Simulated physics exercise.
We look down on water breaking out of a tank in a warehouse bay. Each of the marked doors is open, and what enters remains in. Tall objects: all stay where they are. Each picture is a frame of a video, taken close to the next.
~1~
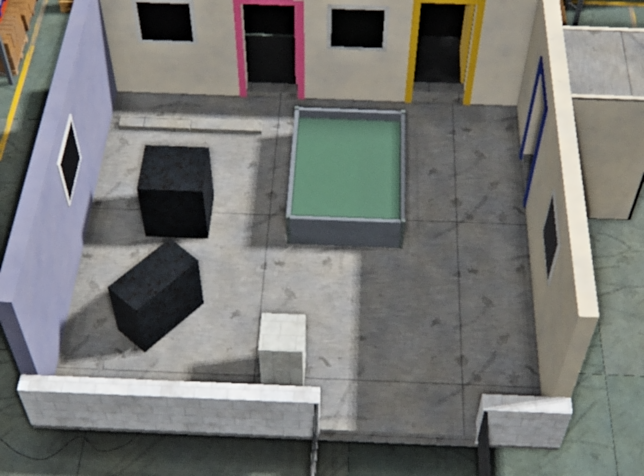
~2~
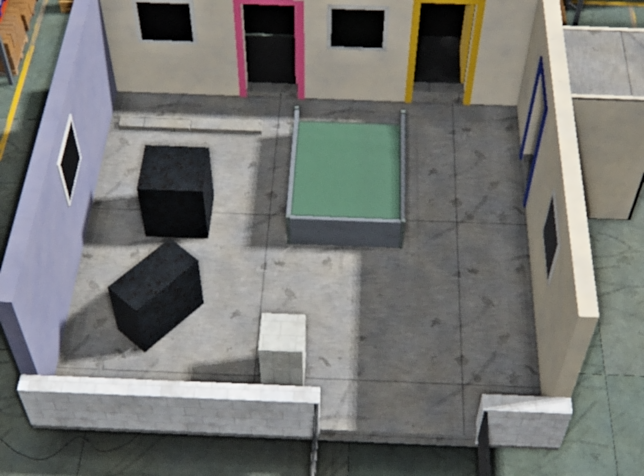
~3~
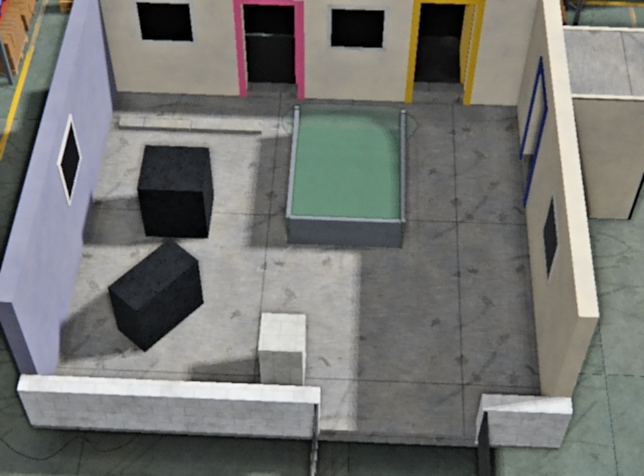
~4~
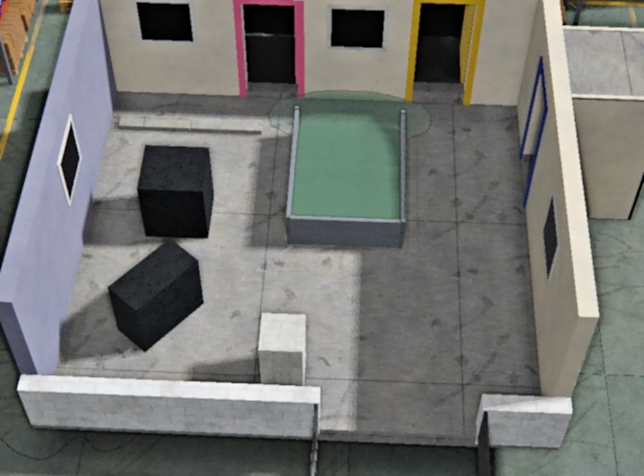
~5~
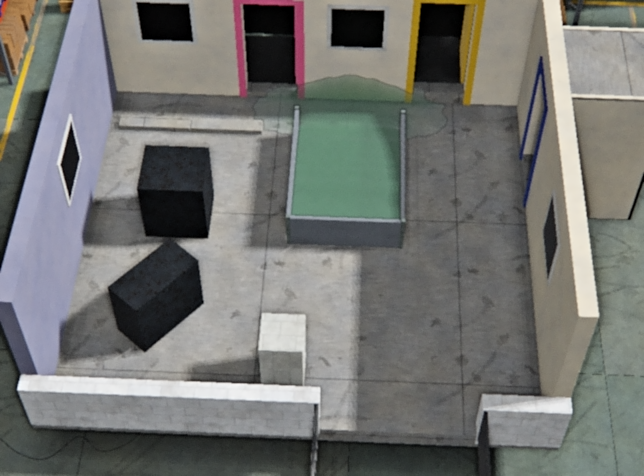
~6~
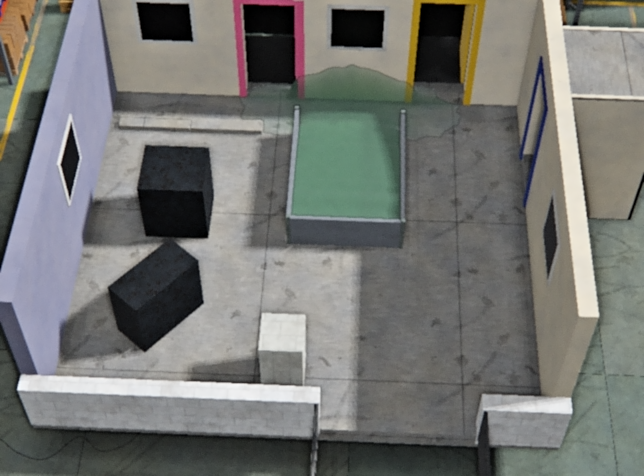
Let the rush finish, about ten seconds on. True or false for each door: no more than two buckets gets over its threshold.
The yellow door - true; the blue door - true; the pink door - false.
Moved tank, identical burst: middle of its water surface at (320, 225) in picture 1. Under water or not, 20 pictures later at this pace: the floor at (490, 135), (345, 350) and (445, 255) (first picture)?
In turn: Covered, dry, dry.
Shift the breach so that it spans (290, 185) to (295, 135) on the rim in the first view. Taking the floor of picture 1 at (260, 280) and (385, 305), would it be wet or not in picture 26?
The first spot is swamped, the second spared.
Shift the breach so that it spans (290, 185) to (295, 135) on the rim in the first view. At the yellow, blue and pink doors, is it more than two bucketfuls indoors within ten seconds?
Yellow stays within it, blue stays within it, pink stays within it.
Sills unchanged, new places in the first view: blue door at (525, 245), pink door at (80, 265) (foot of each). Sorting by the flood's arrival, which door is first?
Answer: The one in yellow.
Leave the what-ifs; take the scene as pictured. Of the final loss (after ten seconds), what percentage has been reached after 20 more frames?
I'd put it at 25 per cent.
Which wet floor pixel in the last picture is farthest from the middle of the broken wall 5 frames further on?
Somewhere around (168, 98).
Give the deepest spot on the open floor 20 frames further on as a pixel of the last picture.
Deepest point: About (133, 119).
A moment on, water covers 15 % of the floor; the yellow door wet at the sill, nothing in, the blue door not reached, the pink door under two buckets in.
Next, water covers 20 % of the floor; the yellow door wet at the sill, nothing in, the blue door wet at the sill, nothing in, the pink door over two buckets in.
Then, water covers 40 % of the floor; the yellow door under two buckets in, the blue door under two buckets in, the pink door far over two buckets in.
Later, water covers 75 % of the floor; the yellow door under two buckets in, the blue door under two buckets in, the pink door far over two buckets in.
In the end, water covers 95 % of the floor; the yellow door under two buckets in, the blue door under two buckets in, the pink door far over two buckets in.
